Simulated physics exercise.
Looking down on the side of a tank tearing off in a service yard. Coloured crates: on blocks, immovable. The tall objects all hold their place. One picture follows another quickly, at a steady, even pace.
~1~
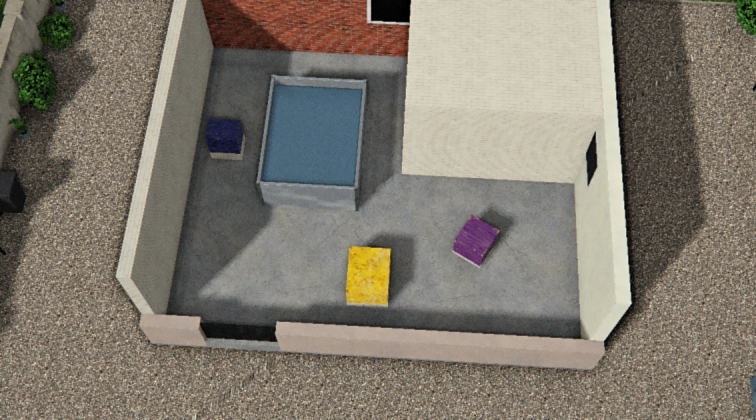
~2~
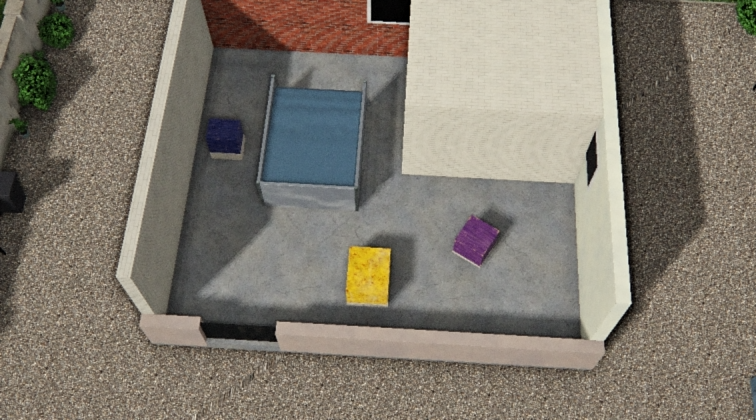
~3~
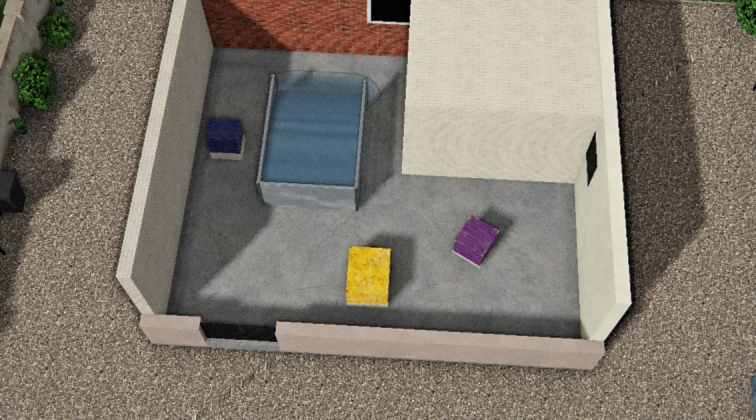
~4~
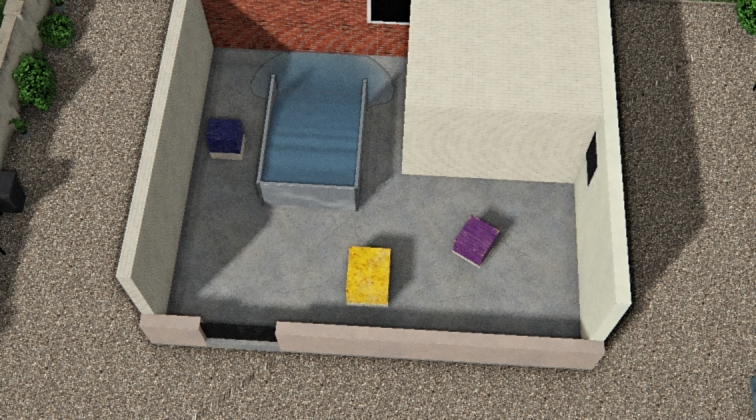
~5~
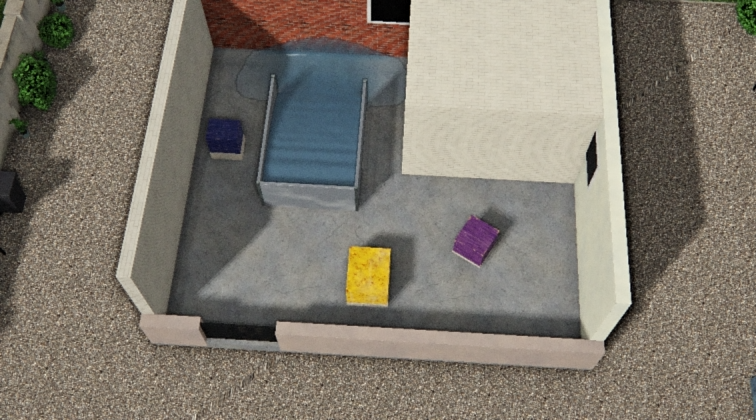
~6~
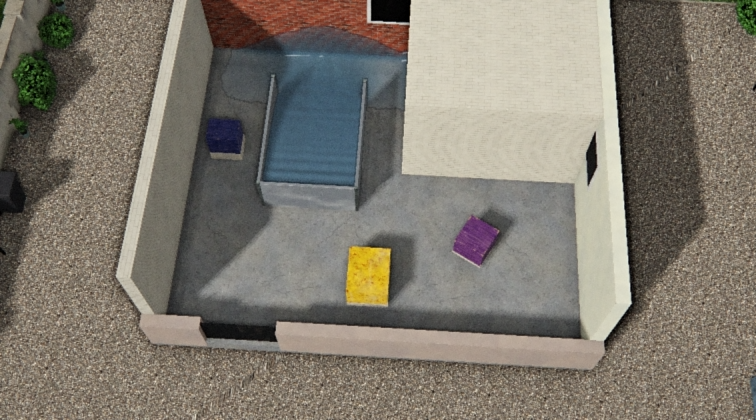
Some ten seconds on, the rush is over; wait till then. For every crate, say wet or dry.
Blue crate - wet; yellow crate - wet; purple crate - wet.
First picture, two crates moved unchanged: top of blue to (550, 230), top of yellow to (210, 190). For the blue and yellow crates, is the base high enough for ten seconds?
Blue crate: Not reached; yellow crate: Overtopped.
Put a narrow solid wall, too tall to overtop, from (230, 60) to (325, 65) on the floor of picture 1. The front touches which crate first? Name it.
First is the crate marked blue.
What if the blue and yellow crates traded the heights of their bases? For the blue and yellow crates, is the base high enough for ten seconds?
Well, blue is inundated and yellow is inundated then.
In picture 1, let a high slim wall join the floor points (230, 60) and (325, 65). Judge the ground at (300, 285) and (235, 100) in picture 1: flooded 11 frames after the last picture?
Untouched, reached.
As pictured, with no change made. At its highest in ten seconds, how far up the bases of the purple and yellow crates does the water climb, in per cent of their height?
Roughly 260 per cent, then 300 per cent.
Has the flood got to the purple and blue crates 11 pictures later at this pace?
Purple dry; blue wet.
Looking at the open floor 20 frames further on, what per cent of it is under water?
That works out at 60 %.
A moment on, water covers 15 % of the floor; the blue crate not reached, the yellow crate not reached, the purple crate not reached.
Next, water covers 25 % of the floor; the blue crate water round its plinth, the yellow crate not reached, the purple crate not reached.
Then, water covers 60 % of the floor; the blue crate water round its plinth, the yellow crate water round its plinth, the purple crate not reached.
Later, water covers 85 % of the floor; the blue crate water round its plinth, the yellow crate water round its plinth, the purple crate water round its plinth.
In the end, water covers 100 % of the floor; the blue crate was topped, the yellow crate was topped, the purple crate was topped.
